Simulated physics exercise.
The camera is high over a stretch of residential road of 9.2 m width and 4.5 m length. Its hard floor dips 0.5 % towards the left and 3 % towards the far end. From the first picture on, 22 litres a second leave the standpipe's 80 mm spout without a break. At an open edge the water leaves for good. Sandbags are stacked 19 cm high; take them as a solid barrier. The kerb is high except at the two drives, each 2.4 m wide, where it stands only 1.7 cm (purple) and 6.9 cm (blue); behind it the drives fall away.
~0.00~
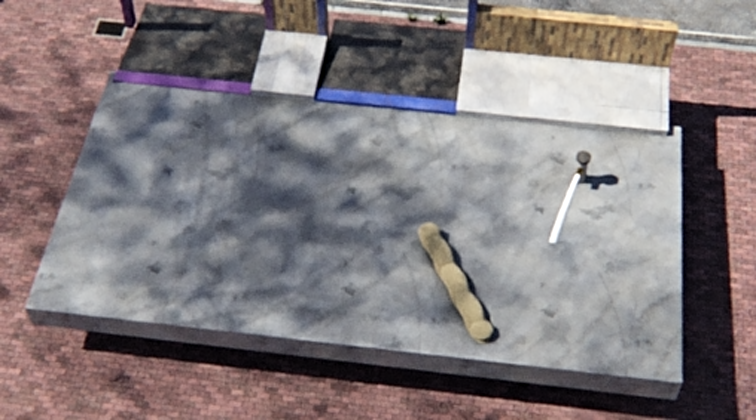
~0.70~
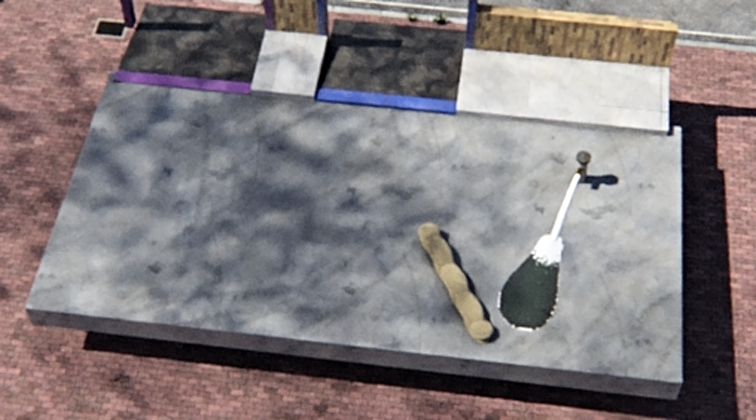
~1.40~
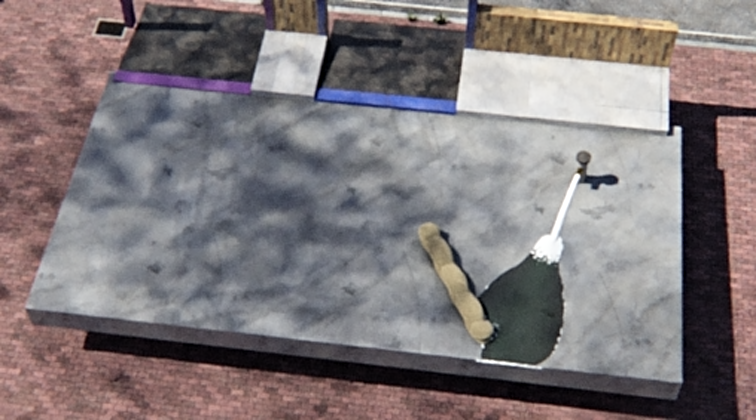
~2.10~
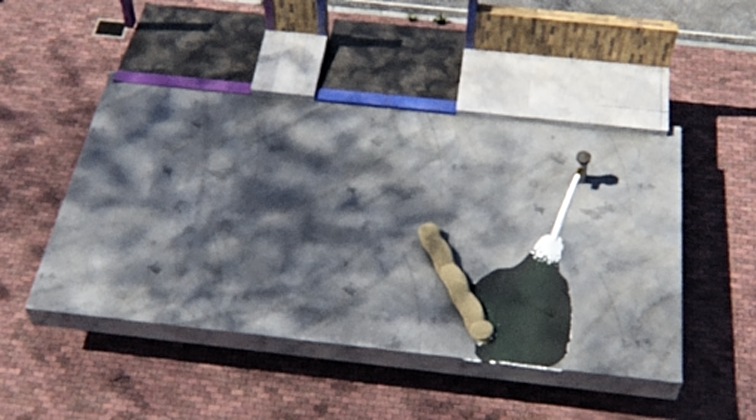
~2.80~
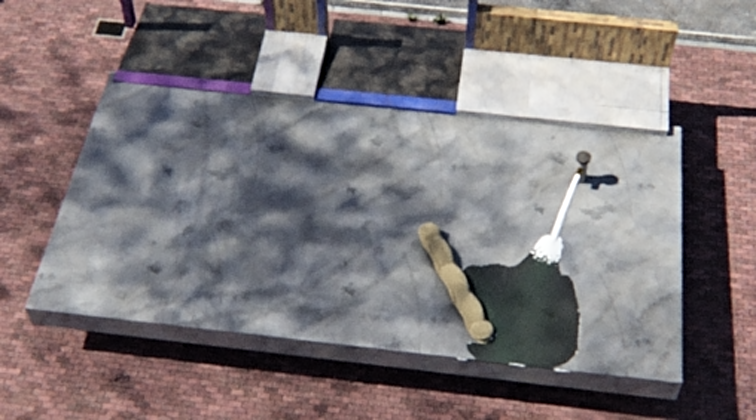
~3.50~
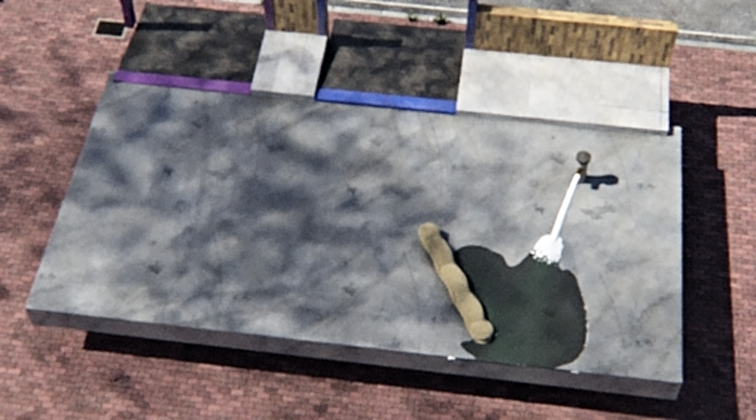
A large grey slab sat above red brick paving as a small spout shot out a white jet, and dark water spread toward the near edge, then widened beside a row of sandbags.
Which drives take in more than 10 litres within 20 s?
One by one: At the purple driveway it keeps below the limit; at the blue driveway it does not reach the limit.
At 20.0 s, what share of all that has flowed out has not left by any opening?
Roughly 26 in a hundred.
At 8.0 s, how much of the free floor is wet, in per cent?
About 10 per cent.
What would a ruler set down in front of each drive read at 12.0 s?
Depths in cm: Purple 0.0, blue 0.4.
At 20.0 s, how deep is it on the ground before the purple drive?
Some 0.0 cm.
After 5.0 s water covers 10 % of the floor and is deepest (6 cm) near (490, 326); purple driveway not reached, blue driveway not reached.
After 8.0 s water covers 10 % of the floor and is deepest (6 cm) near (490, 326); purple driveway not reached, blue driveway not reached.
After 12.0 s water covers 15 % of the floor and is deepest (6 cm) near (490, 326); purple driveway not reached, blue driveway not reached.
After 16.0 s water covers 15 % of the floor and is deepest (6 cm) near (490, 326); purple driveway not reached, blue driveway 1.4 cm at the lowered kerb, 0 L in.
After 20.0 s water covers 15 % of the floor and is deepest (6 cm) near (490, 326); purple driveway not reached, blue driveway 1.9 cm at the lowered kerb, 0 L in.
